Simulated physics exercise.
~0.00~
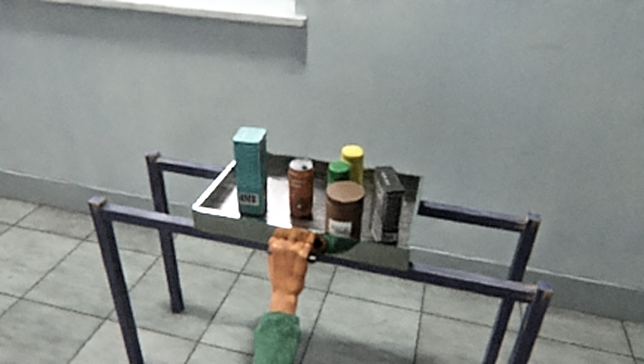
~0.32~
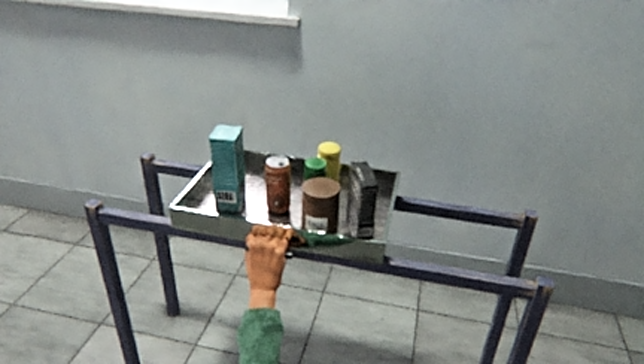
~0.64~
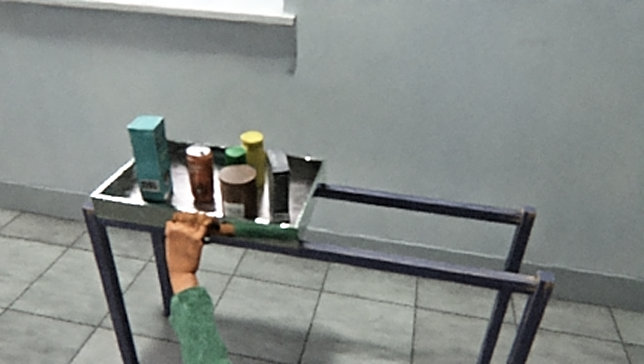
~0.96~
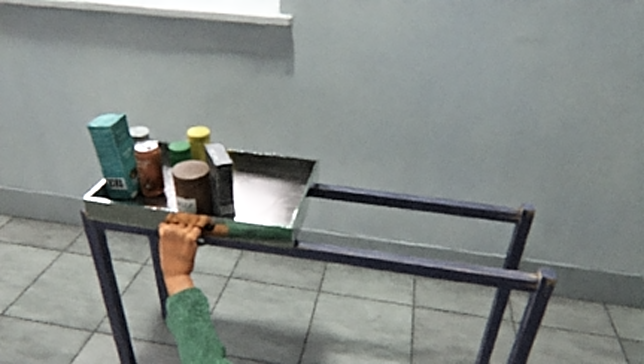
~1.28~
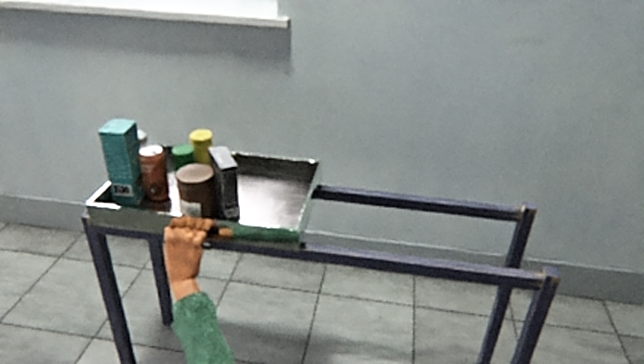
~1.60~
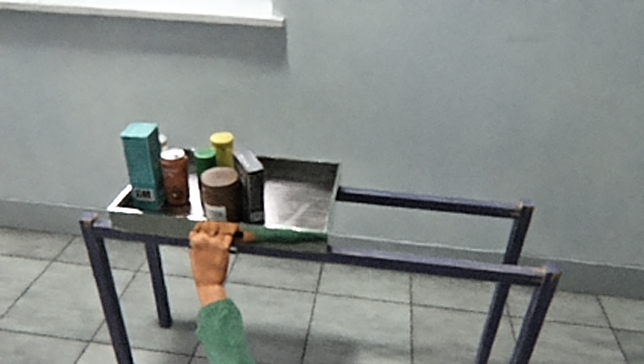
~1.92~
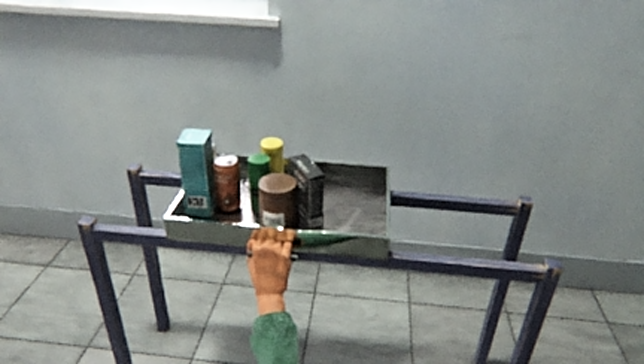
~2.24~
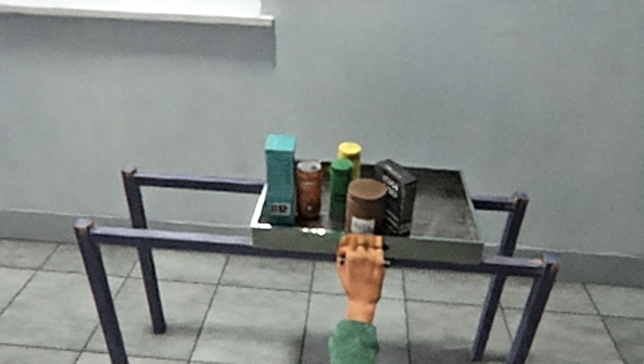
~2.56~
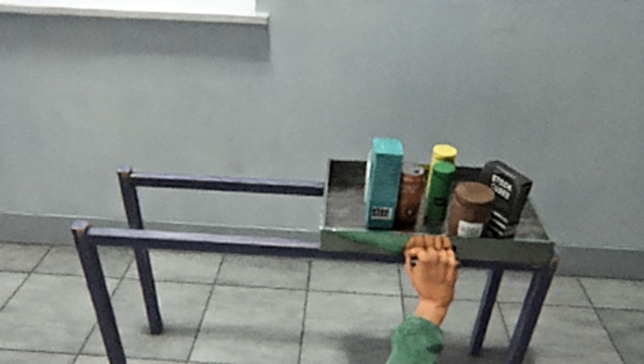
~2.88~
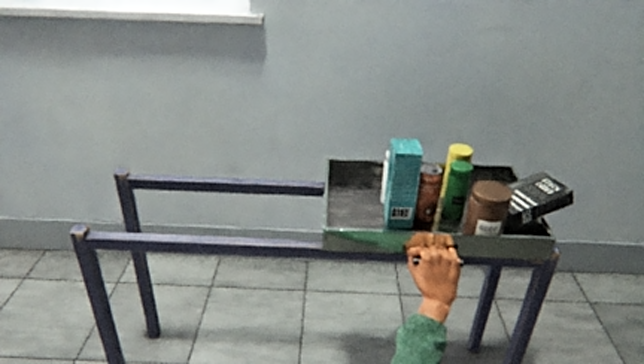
The clip opens on a shallow metal tray midway along a dark blue frame, holding a turquoise carton, a black packet, a brown jar, an orange can and several shakers, with a green-sleeved hand at its front rim. The hand moves the tray left to the end of the frame, where the upright goods shift toward the tray's left side and the turquoise carton briefly tilts. The hand then takes the tray back right, all the way to the opposite end. There the goods shift rightward across it. Finally the black packet topples against the right rim, while the others remain standing.
